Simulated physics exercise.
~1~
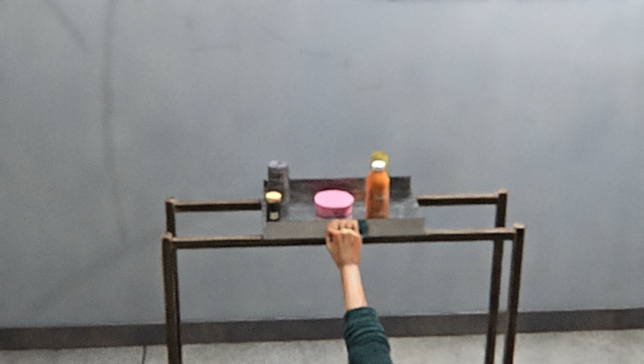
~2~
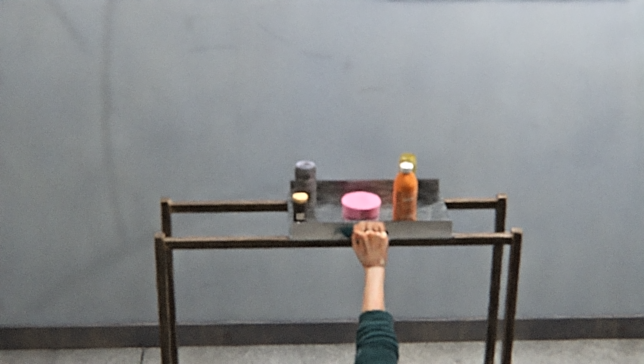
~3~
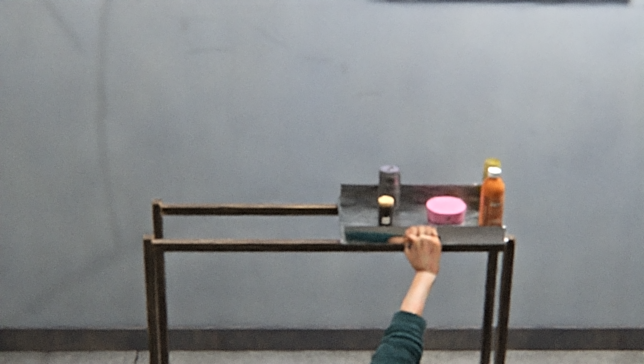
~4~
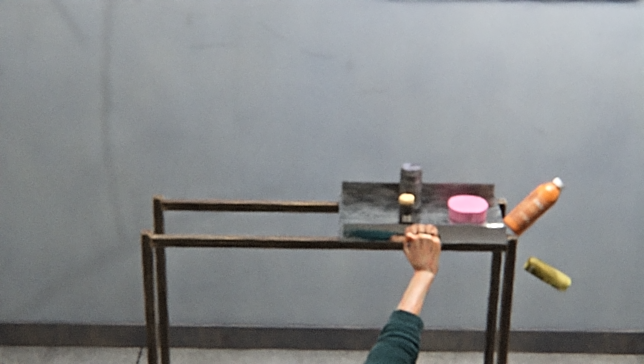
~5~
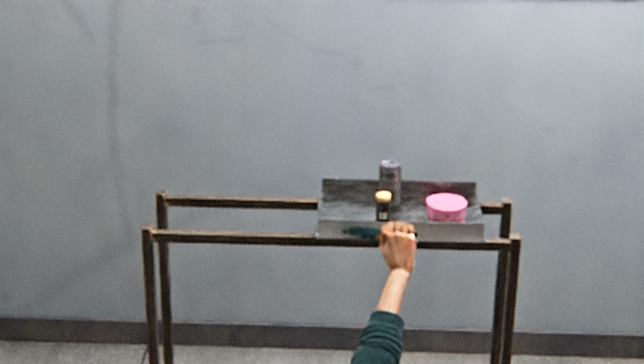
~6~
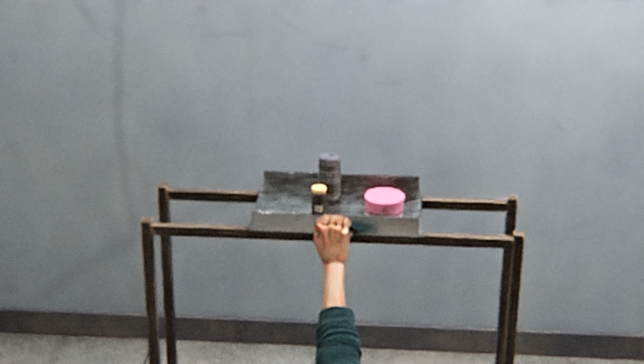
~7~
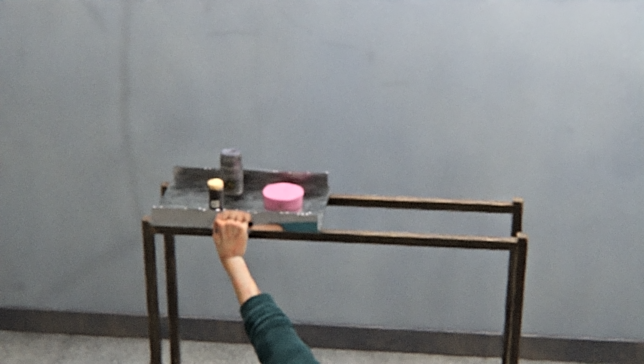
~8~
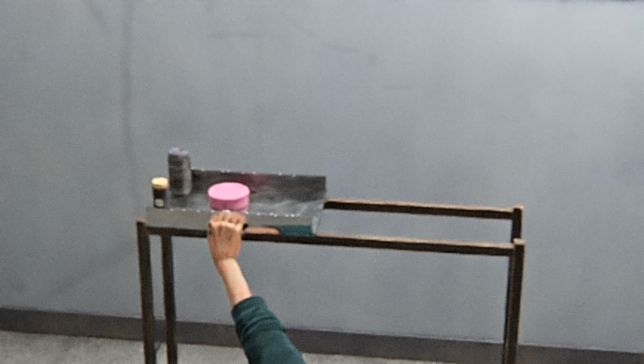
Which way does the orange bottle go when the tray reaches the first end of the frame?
The orange bottle moves to the right, tipping over and going off the right end of the tray.
